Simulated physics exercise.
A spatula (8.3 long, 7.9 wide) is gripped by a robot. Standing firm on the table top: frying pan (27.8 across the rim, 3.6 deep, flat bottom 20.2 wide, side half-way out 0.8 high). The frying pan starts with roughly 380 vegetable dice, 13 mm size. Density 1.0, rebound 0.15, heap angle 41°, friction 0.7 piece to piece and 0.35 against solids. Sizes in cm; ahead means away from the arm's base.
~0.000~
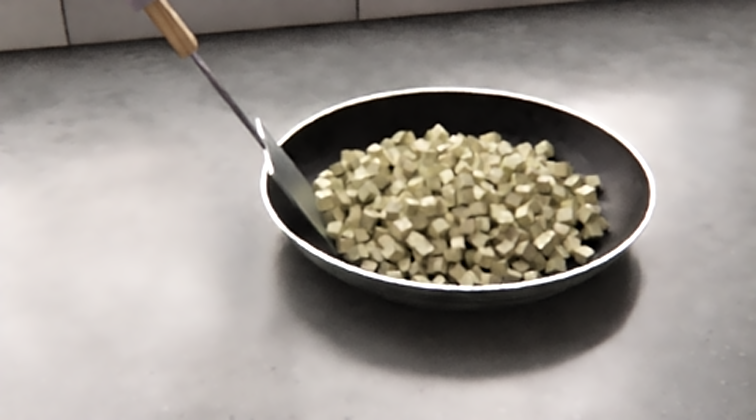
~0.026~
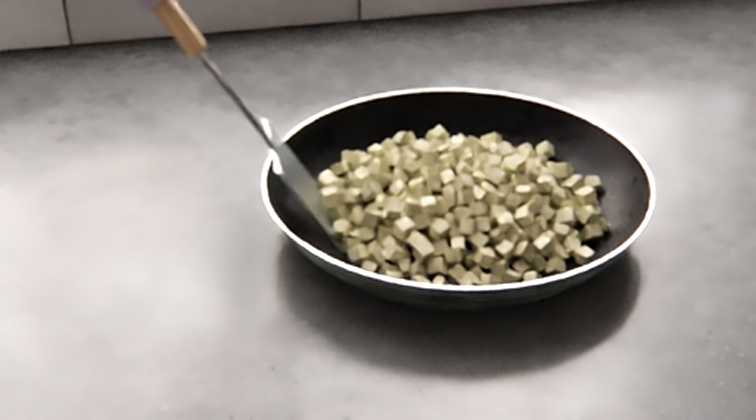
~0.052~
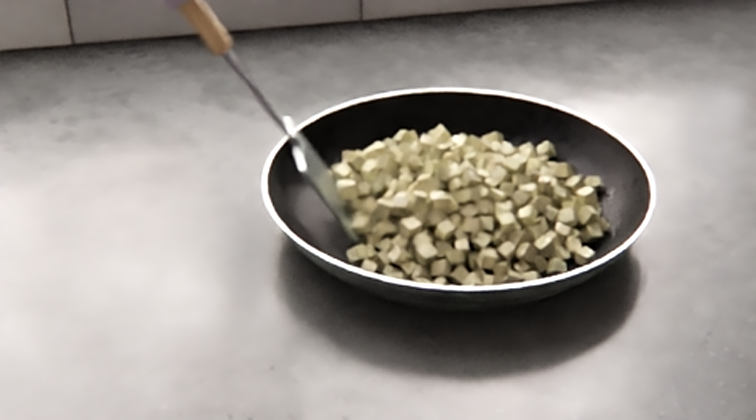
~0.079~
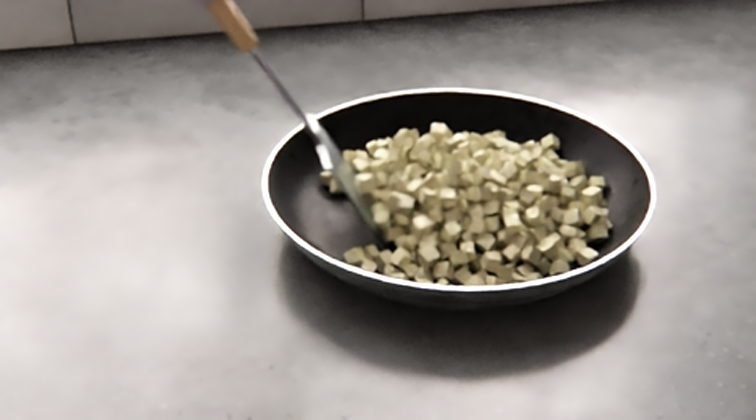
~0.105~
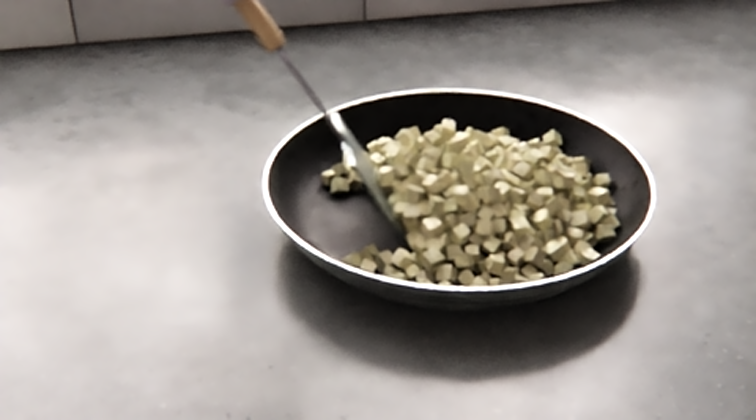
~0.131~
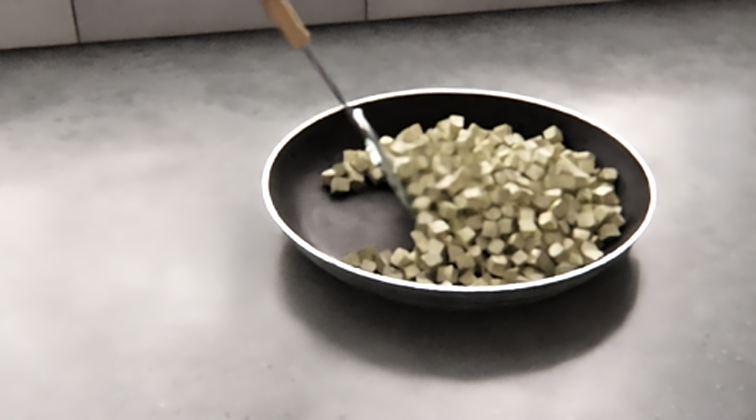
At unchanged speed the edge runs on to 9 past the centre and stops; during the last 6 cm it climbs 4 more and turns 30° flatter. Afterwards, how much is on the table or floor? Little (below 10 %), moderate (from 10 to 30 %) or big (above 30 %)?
On the table or floor the share is moderate, from 10 to 30 %.
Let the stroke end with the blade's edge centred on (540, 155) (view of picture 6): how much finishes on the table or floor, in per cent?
Some 5 per cent.
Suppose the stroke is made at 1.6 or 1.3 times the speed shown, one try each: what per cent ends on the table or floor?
About 25 and 20 per cent.
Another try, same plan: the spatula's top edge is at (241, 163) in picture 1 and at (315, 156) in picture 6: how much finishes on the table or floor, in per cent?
About 0 per cent.
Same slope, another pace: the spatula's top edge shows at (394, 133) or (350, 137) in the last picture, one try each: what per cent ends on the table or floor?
About 20 and 10 per cent.
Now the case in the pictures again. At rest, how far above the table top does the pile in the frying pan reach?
Roughly 6.0 cm.
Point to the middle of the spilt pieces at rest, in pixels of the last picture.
Near (666, 181).
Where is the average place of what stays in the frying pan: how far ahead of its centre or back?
Some 5.0 cm ahead.
By 0.20 s, sloping 60°, highest piece 6 above the table; 383 in the frying pan.
By 0.26 s, sloping 47°, highest piece 7 above the table; 380 in the frying pan, 3 on the blade or in flight.
By 0.49 s, sloping 30°, highest piece 6 above the table; 331 in the frying pan, 51 on the table or floor, 1 on the blade or in flight.
By 1.54 s, sloping 30°, highest piece 6 above the table; 330 in the frying pan, 53 on the table or floor.
Final count, 330 in the frying pan, 53 on the table or floor. That is 14 % on the table or floor.
